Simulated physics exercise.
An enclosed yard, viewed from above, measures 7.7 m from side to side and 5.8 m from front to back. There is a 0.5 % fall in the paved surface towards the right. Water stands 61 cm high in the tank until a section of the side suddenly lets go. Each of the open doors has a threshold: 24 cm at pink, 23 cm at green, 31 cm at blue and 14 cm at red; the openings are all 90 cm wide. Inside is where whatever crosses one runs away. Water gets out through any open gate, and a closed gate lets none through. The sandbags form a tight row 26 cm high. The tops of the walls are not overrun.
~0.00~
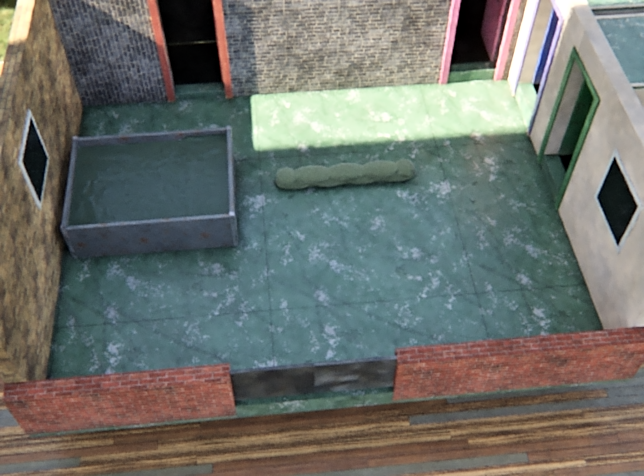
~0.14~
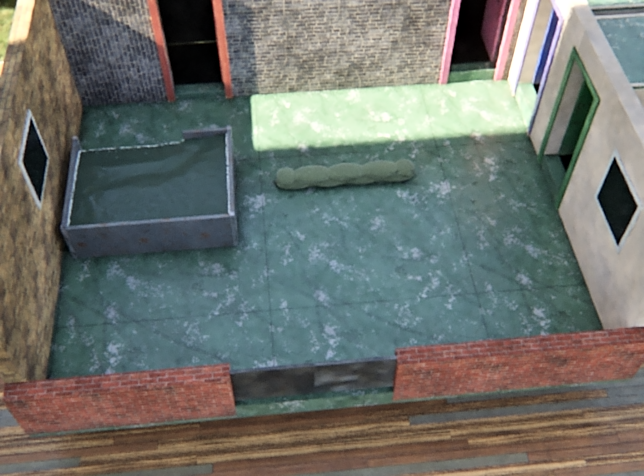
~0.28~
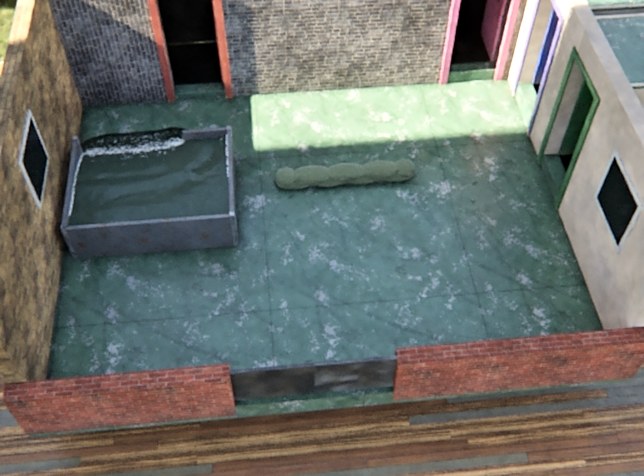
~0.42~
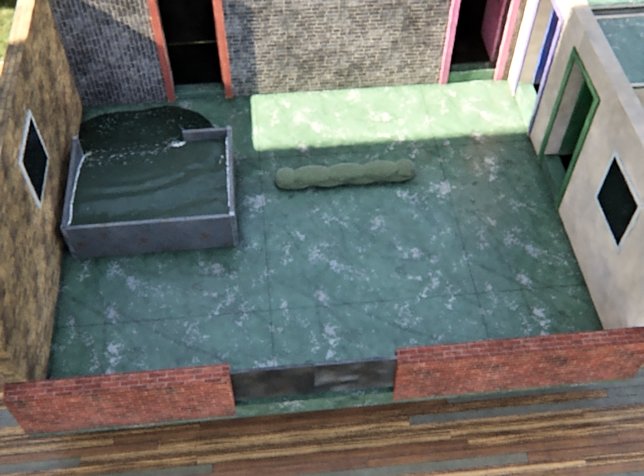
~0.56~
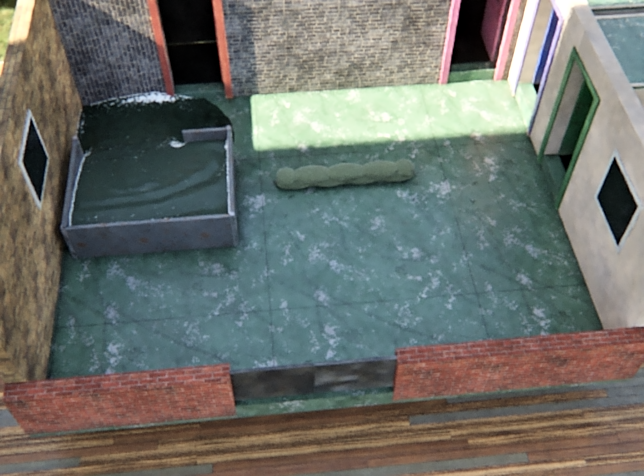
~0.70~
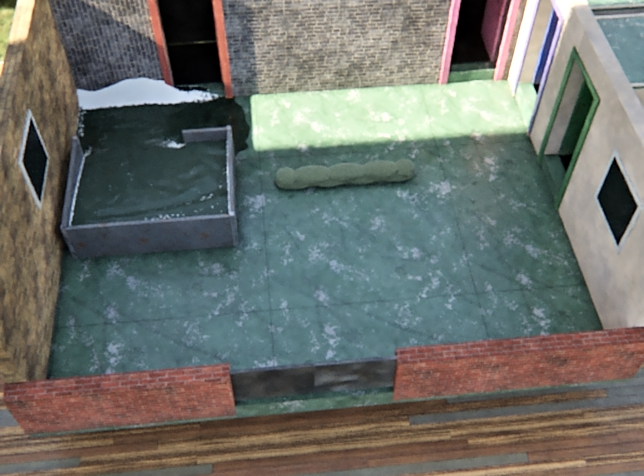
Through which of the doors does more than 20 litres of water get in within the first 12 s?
In the end at the pink door the limit will not be outstripped, at the green door the limit will not be outstripped, at the blue door the limit will not be outstripped, at the red door the limit will be outstripped.
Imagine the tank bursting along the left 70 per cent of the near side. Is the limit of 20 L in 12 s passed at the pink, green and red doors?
Compared with the limit, pink is lower, green is lower and red is lower.
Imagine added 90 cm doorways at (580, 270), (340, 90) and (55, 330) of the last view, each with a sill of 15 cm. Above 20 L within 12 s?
Well, the first is on the low side, the second is on the low side, and the third is on the low side.
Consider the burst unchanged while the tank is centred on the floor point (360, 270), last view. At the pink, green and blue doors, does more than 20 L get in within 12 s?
With respect to that limit, pink ends up inside it, green ends up inside it, blue ends up inside it.
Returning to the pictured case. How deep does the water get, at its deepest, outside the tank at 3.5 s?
23 cm or so.
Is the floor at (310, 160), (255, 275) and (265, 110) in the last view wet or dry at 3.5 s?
Point 1: Reached; point 2: Unreached; point 3: Reached.
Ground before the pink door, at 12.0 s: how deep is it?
Around 10.5 cm there.
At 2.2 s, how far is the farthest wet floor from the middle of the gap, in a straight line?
Distance: Approx. 4.8 m.
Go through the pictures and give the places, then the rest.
In the first picture, still water, 61 cm deep, in the tank at (151, 179).
In the second picture, water pours out on the tank's far side and has run 0.9 m, to a hidden place; typically 8 cm deep outside, 61 cm at the tank's back.
In the third picture, water pours out on the tank's far side and has run 1.1 m, to a hidden place; typically 11 cm deep outside, 61 cm at the tank's back.
In the fourth picture, the front is at (189, 114), 1.5 m from the gap on the tank's far side; 2.6 m2 of floor is under water; 60 cm left at the back of the tank.
In the fifth picture, the front is at (87, 107), 1.8 m from the gap on the tank's far side; 3.5 m2 of floor is under water; 54 cm left at the back of the tank.
In the sixth picture, the front is at (226, 98), 2.2 m from the gap on the tank's far side; 3.8 m2 of floor is under water; 51 cm left at the back of the tank.
After 1.4 s water covers 10 % of the floor and is deepest (58 cm) near (83, 107); pink door not reached, green door not reached, blue door not reached, red door 27 cm at the sill, 25 L in.
After 2.2 s water covers 20 % of the floor and is deepest (42 cm) near (88, 150); pink door not reached, green door not reached, blue door not reached, red door 26 cm at the sill, 73 L in.
After 3.5 s water covers 40 % of the floor and is deepest (23 cm) near (98, 164); pink door 4 cm at the sill, 0 L in, green door not reached, blue door 2 cm at the sill, 0 L in, red door 20 cm at the sill, 115 L in.
After 7.0 s water covers 65 % of the floor and is deepest (18 cm) near (83, 107); pink door 14 cm at the sill, 0 L in, green door 12 cm at the sill, 0 L in, blue door 13 cm at the sill, 0 L in, red door 12 cm at the sill, 129 L in.
After 12.0 s water covers 90 % of the floor and is deepest (12 cm) near (567, 360); pink door 10 cm at the sill, 0 L in, green door 9 cm at the sill, 0 L in, blue door 11 cm at the sill, 0 L in, red door 6 cm at the sill, 129 L in.
